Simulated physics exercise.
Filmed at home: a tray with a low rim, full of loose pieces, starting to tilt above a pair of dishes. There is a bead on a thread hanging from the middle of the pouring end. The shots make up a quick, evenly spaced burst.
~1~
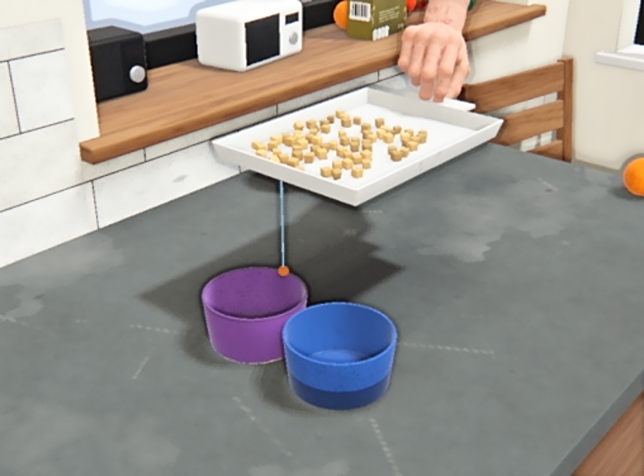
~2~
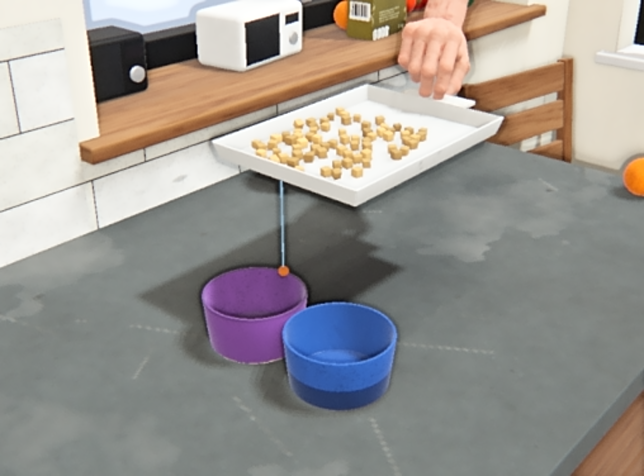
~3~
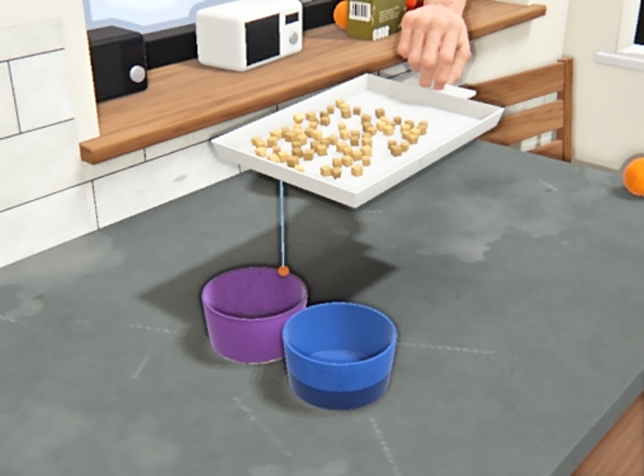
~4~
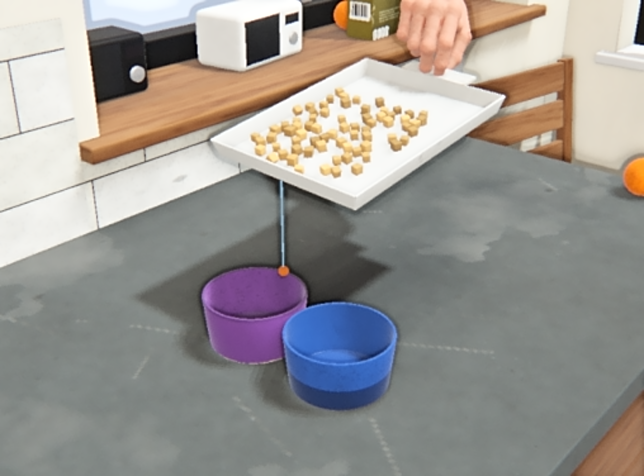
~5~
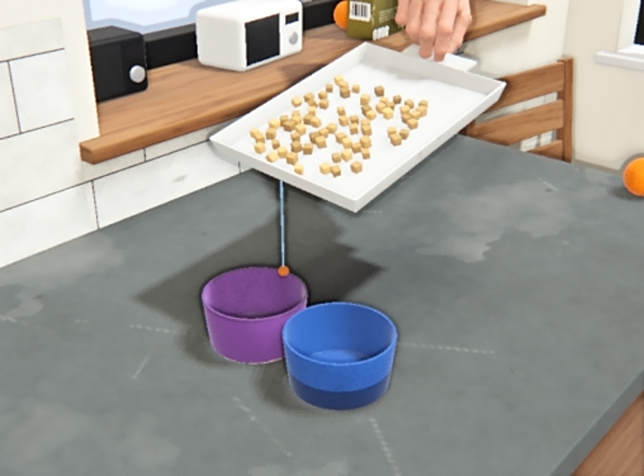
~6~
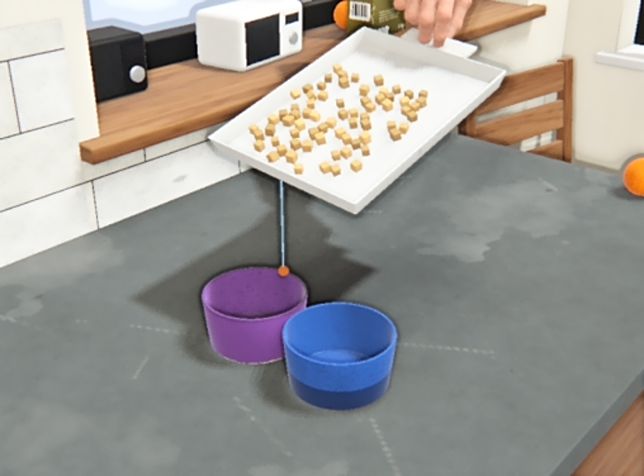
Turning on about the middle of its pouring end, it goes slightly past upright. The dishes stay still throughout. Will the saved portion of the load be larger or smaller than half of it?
It is larger than half.
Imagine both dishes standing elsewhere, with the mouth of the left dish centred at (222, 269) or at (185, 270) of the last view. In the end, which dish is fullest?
The first try favours the rightmost one, and the second try favours the rightmost one.
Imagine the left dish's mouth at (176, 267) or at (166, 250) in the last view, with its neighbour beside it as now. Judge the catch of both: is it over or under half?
Try 1: A lesser share; try 2: A lesser share.
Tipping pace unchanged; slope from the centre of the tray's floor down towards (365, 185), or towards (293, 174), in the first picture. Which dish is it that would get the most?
Well, at the first place the right-side one, and at the second the left-side one.
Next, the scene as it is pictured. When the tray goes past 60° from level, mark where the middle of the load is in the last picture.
The load is centred around (315, 168).
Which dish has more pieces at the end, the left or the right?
The one you want is the right of the two.
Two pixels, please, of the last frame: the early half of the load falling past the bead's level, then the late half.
Near (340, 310) and later near (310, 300).
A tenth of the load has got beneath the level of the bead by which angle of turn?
Approx. 85° from level.
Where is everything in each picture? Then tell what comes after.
In the first frame, corners of the pouring end at (220, 142) and (356, 186), level; middle of the load at (345, 141), small wooden cubes; left dish at (218, 332); right dish at (302, 377); bead on its thread at (284, 271).
In the second frame, corners of the pouring end at (220, 141) and (356, 187), level; middle of the load at (345, 140).
In the third frame, corners of the pouring end at (219, 140) and (355, 189), tipped barely, lowest at the right corner; middle of the load at (345, 135).
In the fourth frame, corners of the pouring end at (219, 139) and (355, 192), tipped a little, lowest at the right corner; middle of the load at (344, 128).
In the fifth frame, corners of the pouring end at (218, 137) and (354, 195), tipped a little, lowest at the right corner; middle of the load at (344, 121).
In the sixth frame, corners of the pouring end at (217, 136) and (354, 198), tipped clearly, lowest at the right corner; middle of the load at (343, 115); left dish at (218, 332); right dish at (302, 377).
Soon, tray tipped steeply; nearly all on the tray; a small part in the air.
A while on, tray tipped right over; about half on the tray; about a quarter in the right dish; a stray few outside both; about a quarter in the air.
Towards the end, tray tipped past a quarter turn; most in the right dish; about a quarter in the left dish; a small part outside both.
Finally, tray tipped past a quarter turn; most in the right dish; about a quarter in the left dish; a small part outside both.
